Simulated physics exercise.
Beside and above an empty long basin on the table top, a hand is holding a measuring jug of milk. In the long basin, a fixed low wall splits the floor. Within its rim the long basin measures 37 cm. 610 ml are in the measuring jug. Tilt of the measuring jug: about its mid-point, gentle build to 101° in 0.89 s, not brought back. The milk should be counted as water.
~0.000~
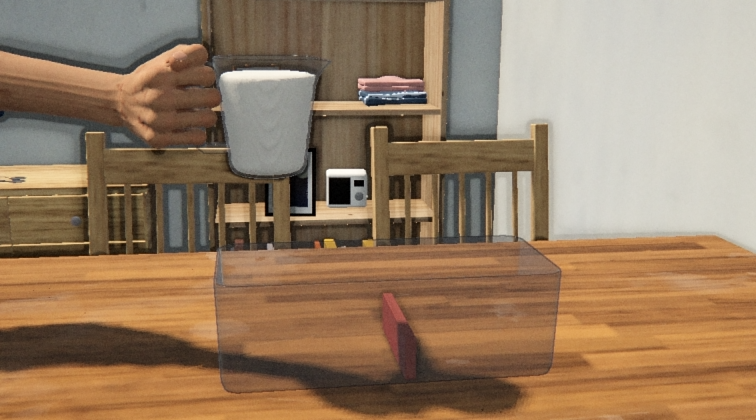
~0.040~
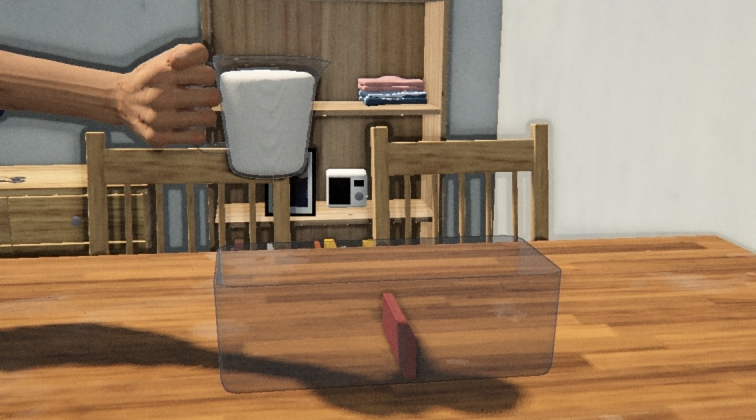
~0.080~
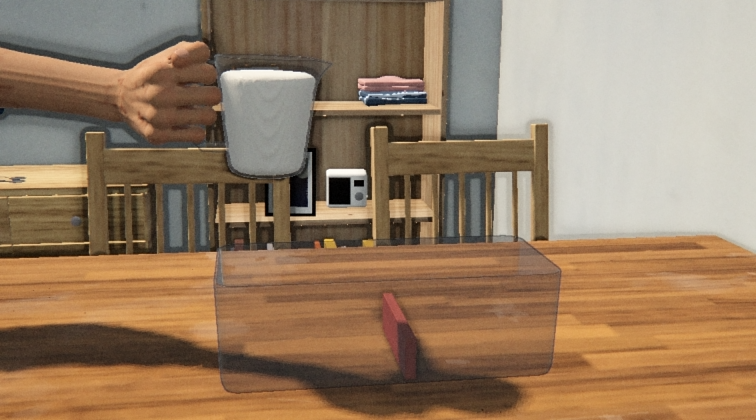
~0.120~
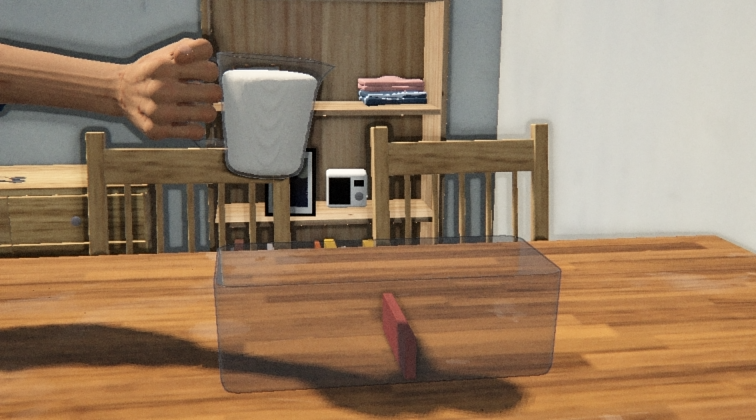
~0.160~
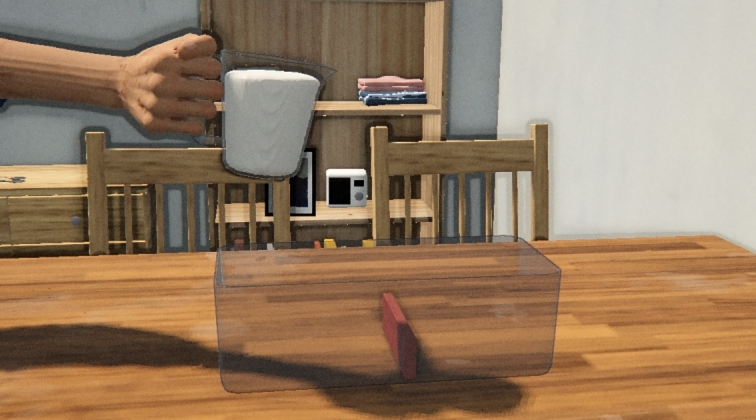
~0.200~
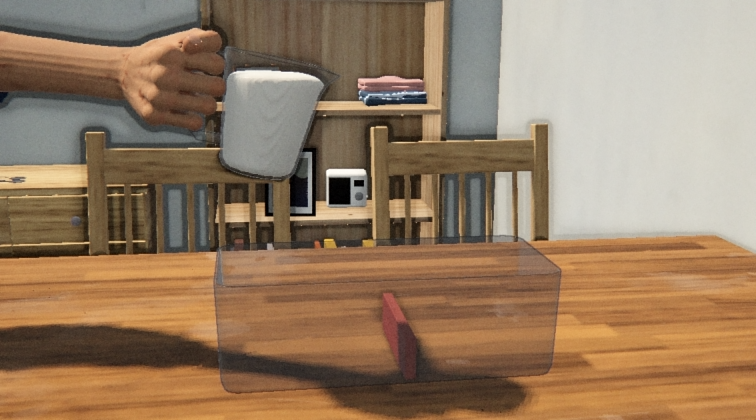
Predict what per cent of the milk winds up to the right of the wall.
Roughly 50 per cent is past the wall.
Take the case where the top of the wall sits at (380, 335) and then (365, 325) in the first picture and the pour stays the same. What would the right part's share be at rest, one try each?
Result: 85 per cent, then 95 per cent.
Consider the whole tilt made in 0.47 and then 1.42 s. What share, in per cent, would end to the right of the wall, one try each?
40 and 60 %.
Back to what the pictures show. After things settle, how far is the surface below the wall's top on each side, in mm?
Measured: Left around 38 mm, right around 36 mm.
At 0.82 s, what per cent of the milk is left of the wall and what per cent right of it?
Near 16 on the left, 38 on the right.
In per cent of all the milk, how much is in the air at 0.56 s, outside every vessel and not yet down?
Some 20 per cent, I reckon.
After 0.56 s the tilt is 70° and 76 per cent is still to pour, 1 is left of the wall and 3 right of it.
After 0.82 s the tilt is 99° and 23 per cent is still to pour, 15 is left of the wall and 37 right of it.
After 1.09 s the tilt is 101° and 2 per cent is still to pour, 44 is left of the wall and 49 right of it.
After 1.39 s the tilt is 101° and 0 per cent is still to pour, 49 is left of the wall and 50 right of it.
In the end 49 per cent lies left of the wall, 50 right of it and 2 outside.
